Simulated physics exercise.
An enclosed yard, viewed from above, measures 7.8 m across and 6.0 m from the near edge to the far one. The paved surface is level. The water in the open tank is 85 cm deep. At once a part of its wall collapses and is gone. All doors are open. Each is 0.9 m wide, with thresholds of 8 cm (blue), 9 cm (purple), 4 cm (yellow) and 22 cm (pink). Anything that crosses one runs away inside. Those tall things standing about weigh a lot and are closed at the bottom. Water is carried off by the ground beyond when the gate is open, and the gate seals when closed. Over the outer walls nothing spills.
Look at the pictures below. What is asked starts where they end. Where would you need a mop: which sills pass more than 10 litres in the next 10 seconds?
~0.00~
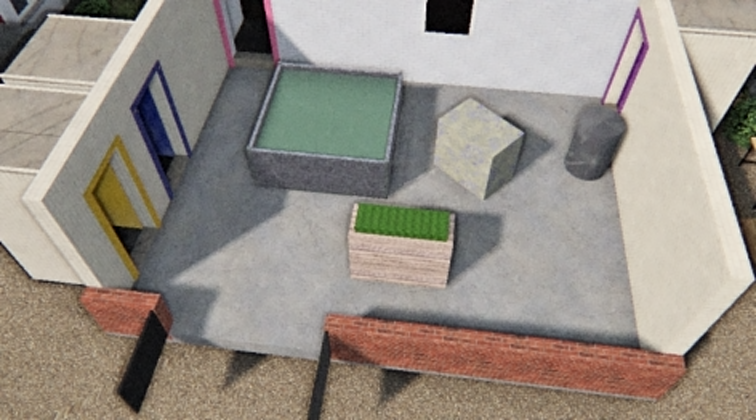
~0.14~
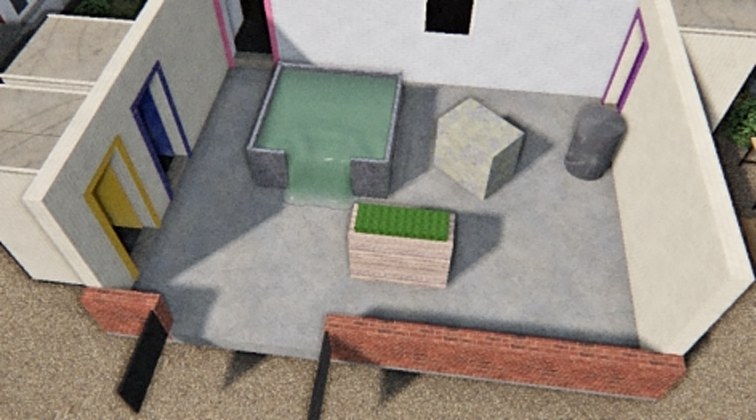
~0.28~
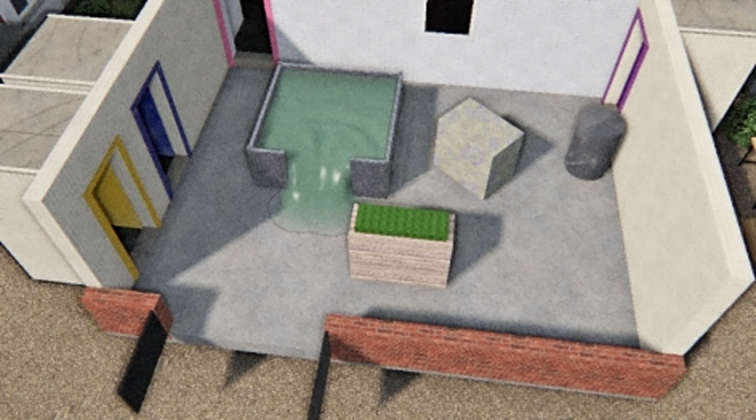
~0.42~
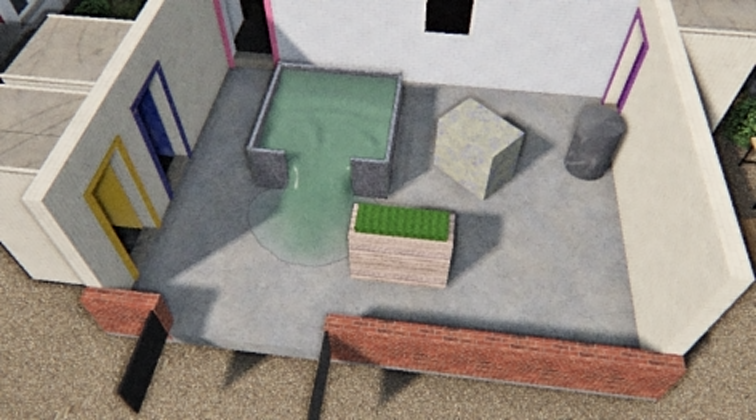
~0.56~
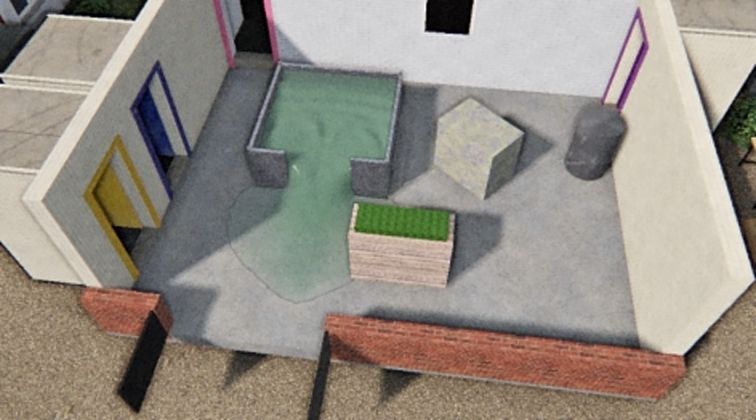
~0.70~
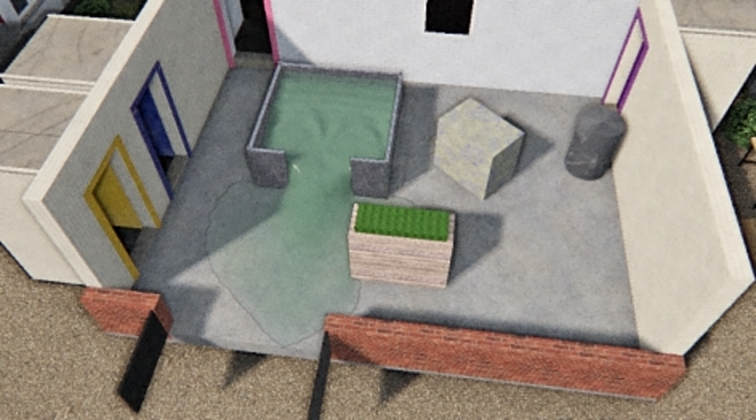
Result: At the blue door the inflow will remain within the limit. At the purple door the inflow will remain within the limit. At the yellow door the inflow will break the limit. At the pink door the inflow will remain within the limit.
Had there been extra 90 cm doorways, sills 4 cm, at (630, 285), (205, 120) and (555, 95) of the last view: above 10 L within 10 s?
Per doorway, in order: Sufficient / insufficient / insufficient.
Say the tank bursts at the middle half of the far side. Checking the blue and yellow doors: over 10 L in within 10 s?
Blue door doesn't reach it, yellow door surpasses it.
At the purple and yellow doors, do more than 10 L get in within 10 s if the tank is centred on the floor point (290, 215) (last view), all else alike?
Well, purple ends up inside the mark and yellow ends up inside the mark.
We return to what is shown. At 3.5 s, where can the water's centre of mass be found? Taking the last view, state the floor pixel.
Centre: Approx. (344, 191) px.
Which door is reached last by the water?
Last: Pink.
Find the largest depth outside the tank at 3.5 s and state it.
Max around 30 cm.
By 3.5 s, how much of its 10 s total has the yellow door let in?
By then it's near 55% of the total.
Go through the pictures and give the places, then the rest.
The first frame shows the open tank at (330, 112) is whole and still, 85 cm deep.
In the second frame, water pours out at (321, 180) and has run 0.6 m, to (286, 195); typically 13 cm deep outside, 85 cm at the open tank's back.
In the third frame, water pours out at (321, 181) and has run 1.0 m, to (282, 223); typically 14 cm deep outside, 85 cm at the open tank's back.
In the fourth frame, the front is at (293, 260), 1.5 m from the gap at (321, 181); 2.6 m2 of floor is under water; 85 cm left at the back of the open tank.
In the fifth frame, water pours out at (321, 181) and has run 2.2 m, to (303, 298); typically 7 cm deep outside, 79 cm at the open tank's back.
In the sixth frame, water pours out at (321, 180) and has run 2.9 m, to a hidden place; typically 7 cm deep outside, 71 cm at the open tank's back.
After 1.4 s water covers 25 % of the floor and is deepest (50 cm) near (317, 193); blue door not reached, purple door not reached, yellow door 5 cm at the sill, 0 L in, pink door not reached.
After 2.2 s water covers 40 % of the floor and is deepest (38 cm) near (317, 193); blue door 1 cm at the sill, 0 L in, purple door not reached, yellow door 9 cm at the sill, 7 L in, pink door not reached.
After 3.5 s water covers 55 % of the floor and is deepest (30 cm) near (317, 193); blue door 2 cm at the sill, 0 L in, purple door not reached, yellow door 9 cm at the sill, 35 L in, pink door not reached.
After 6.0 s water covers 70 % of the floor and is deepest (18 cm) near (317, 193); blue door 3 cm at the sill, 0 L in, purple door 1 cm at the sill, 0 L in, yellow door 6 cm at the sill, 55 L in, pink door not reached.
After 10.0 s water covers 90 % of the floor and is deepest (10 cm) near (317, 193); blue door 2 cm at the sill, 0 L in, purple door 1 cm at the sill, 0 L in, yellow door 4 cm at the sill, 65 L in, pink door 4 cm at the sill, 0 L in.
